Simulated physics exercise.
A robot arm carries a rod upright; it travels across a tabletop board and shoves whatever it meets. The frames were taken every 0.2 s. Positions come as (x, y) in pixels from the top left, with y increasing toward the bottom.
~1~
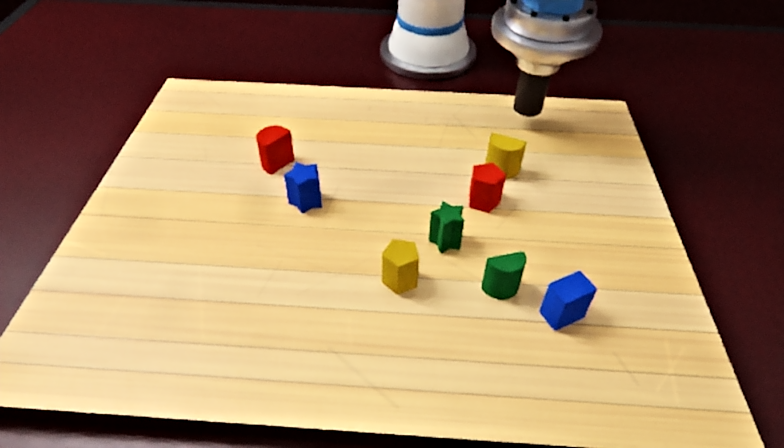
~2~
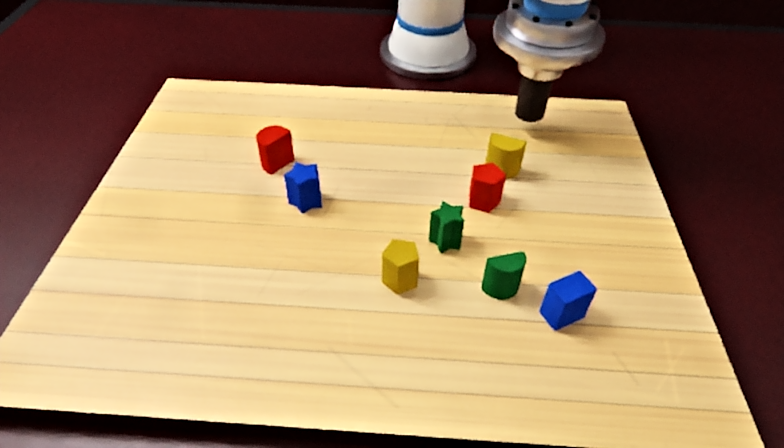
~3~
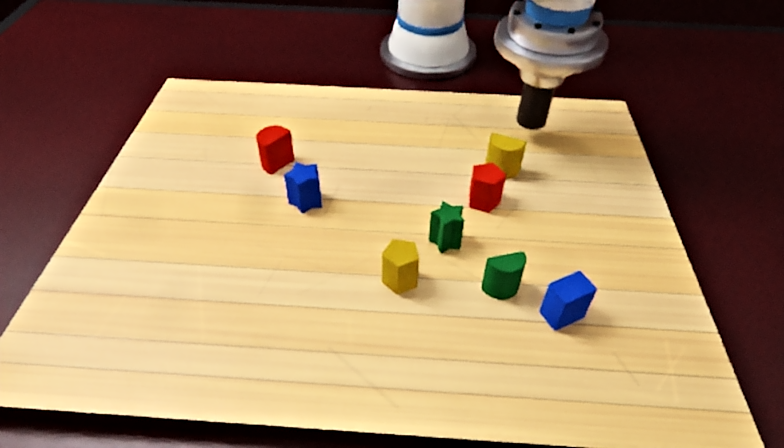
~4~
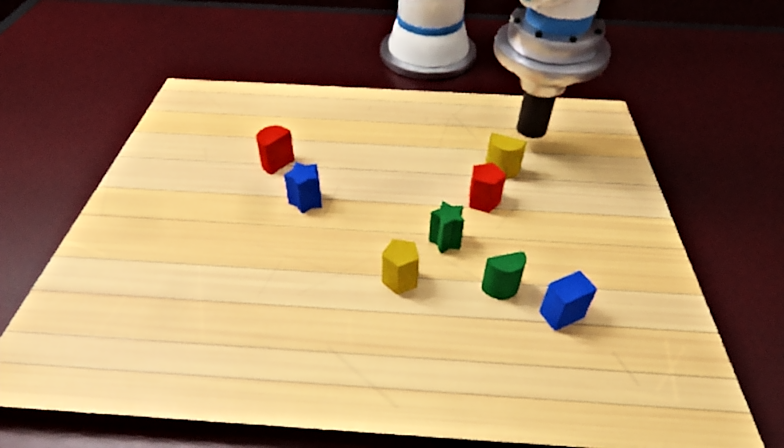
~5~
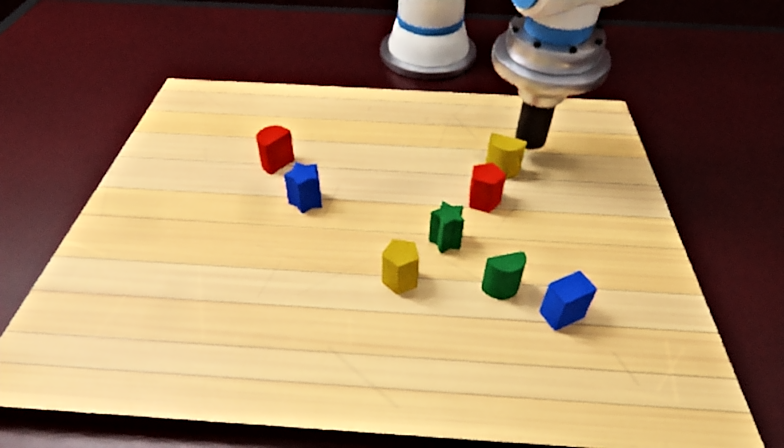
On a light wooden board set on a dark red surface, red, blue, yellow and green blocks stand scattered beneath a robot arm with a dark rod. The rod starts near the board's far edge and moves slightly toward the viewer, drawing close beside the yellow half-round block, while the blocks stay still.
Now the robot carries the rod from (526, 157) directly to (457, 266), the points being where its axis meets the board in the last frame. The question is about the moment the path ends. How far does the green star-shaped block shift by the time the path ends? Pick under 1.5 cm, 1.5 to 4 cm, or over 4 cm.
The 1.5 to 4 cm band.
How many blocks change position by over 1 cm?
My prediction: No fewer than three blocks.
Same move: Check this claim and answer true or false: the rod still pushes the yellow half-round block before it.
That is false.
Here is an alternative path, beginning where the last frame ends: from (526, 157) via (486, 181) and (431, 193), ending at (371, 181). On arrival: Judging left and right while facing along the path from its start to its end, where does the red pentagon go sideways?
Facing the way the path runs, start to end, you'll find the red pentagon has shifted left.
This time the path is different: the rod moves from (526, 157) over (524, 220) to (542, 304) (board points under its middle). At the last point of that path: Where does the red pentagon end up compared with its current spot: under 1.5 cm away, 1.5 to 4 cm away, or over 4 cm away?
I'd go with under 1.5 cm for this block.
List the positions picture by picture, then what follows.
Lower end of the rod at (527, 109), tops of blocks, green star-shaped block at (449, 212), red pentagon at (488, 172), yellow half-round block at (507, 142), green half-round block at (509, 261), in the first picture.
Rod at (529, 114), blocks as before, in the second picture.
Rod at (531, 121), blocks as before, in the third picture.
Rod at (531, 130), blocks as before, in the fourth picture.
Rod at (530, 140), green star-shaped block at (449, 212), red pentagon at (488, 172), yellow half-round block at (507, 142), green half-round block at (509, 261), in the fifth picture.
The first path, step by step. One third of the way, rod at (509, 172); red pentagon at (486, 174); yellow half-round block at (486, 150), turned 80° clockwise.
Two thirds of the way, rod at (486, 209); red pentagon at (454, 193), turned 45° clockwise; yellow half-round block at (485, 151), turned 90° clockwise.
At the end, rod at (460, 250); green star-shaped block at (435, 222), turned 35° clockwise; red pentagon at (451, 194), turned 60° clockwise; yellow half-round block at (485, 151), turned 90° clockwise; green half-round block not moved.
